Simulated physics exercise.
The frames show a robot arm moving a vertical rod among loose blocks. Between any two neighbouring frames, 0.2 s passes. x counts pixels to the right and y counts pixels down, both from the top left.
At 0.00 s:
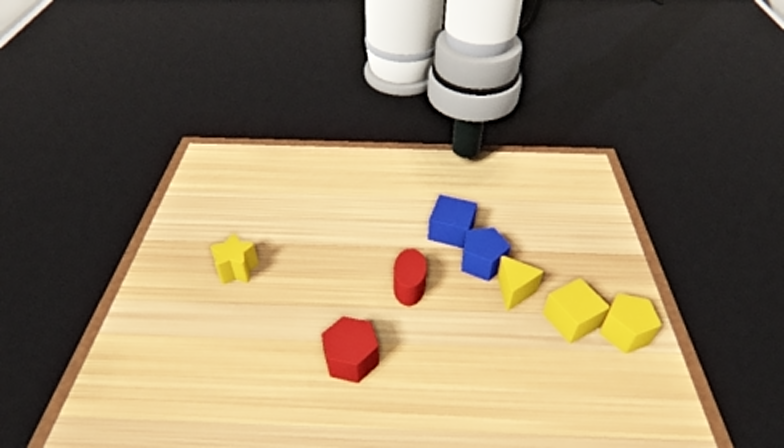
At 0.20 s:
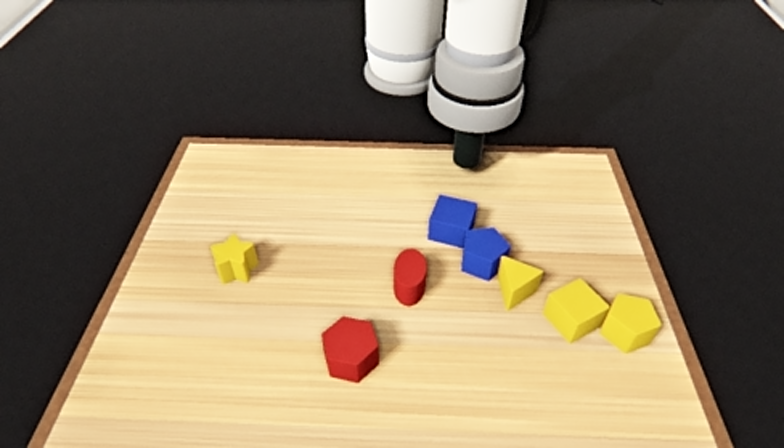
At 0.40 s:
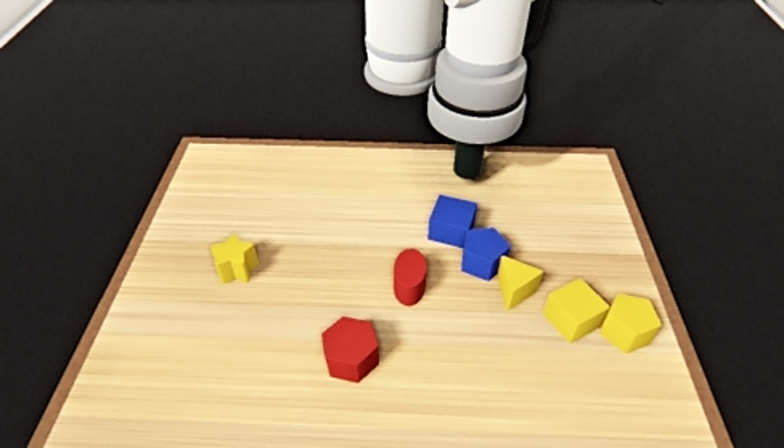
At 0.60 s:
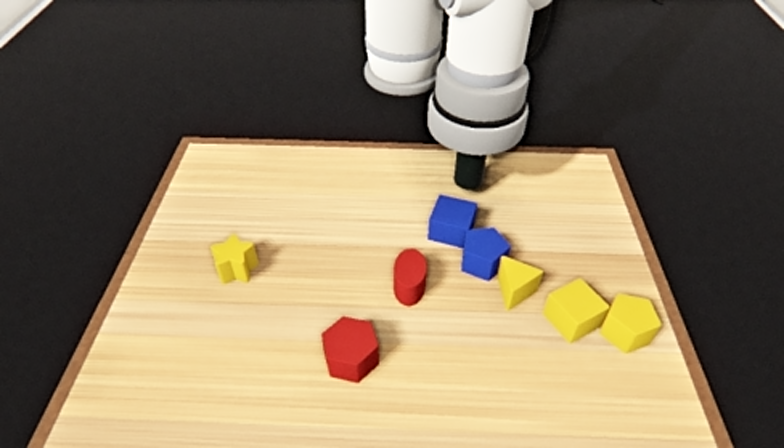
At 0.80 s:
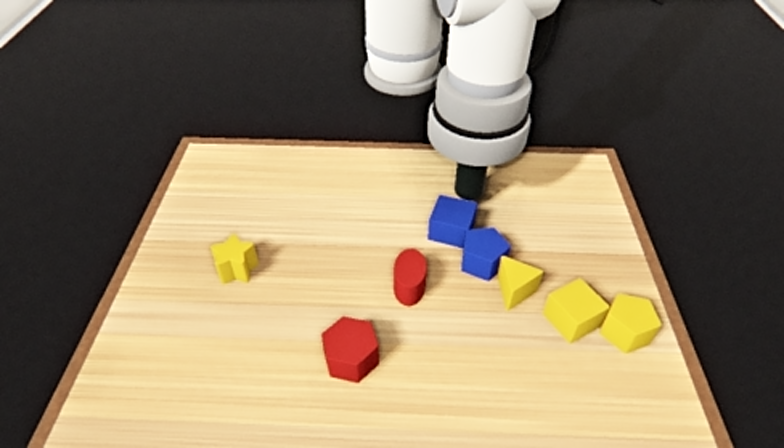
Robot arm slowly moving a dark vertical rod a short way down the wooden board toward unmoving red, blue and yellow blocks.
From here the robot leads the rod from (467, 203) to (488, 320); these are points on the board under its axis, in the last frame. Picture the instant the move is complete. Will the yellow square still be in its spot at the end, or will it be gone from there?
Once the rod is done, the yellow square remains in the old spot.
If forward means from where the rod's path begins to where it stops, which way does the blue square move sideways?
Facing from start to end, it will go to the right.
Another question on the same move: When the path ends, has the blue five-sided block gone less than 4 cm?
I believe not.
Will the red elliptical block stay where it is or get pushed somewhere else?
It barely shifts, if at all.
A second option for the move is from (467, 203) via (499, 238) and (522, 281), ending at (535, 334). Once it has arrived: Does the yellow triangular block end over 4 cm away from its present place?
Yes, it checks out.
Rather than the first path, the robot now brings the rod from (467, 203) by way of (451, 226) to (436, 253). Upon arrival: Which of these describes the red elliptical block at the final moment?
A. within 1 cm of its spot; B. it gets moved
It's B.
On the path given first. One third of the way, rod at (474, 226); blue square at (443, 227), turned 45° clockwise; blue five-sided block at (486, 247), turned 25° anticlockwise.
Two thirds of the way, rod at (482, 266); blue square at (439, 232), turned 65° clockwise; blue five-sided block at (494, 290), turned 25° anticlockwise; yellow triangular block at (533, 280).
At the end, rod at (491, 310); red elliptical block in place; blue square at (439, 232), turned 65° clockwise; blue five-sided block at (500, 339), turned 15° anticlockwise; yellow triangular block at (533, 281); yellow square in place.
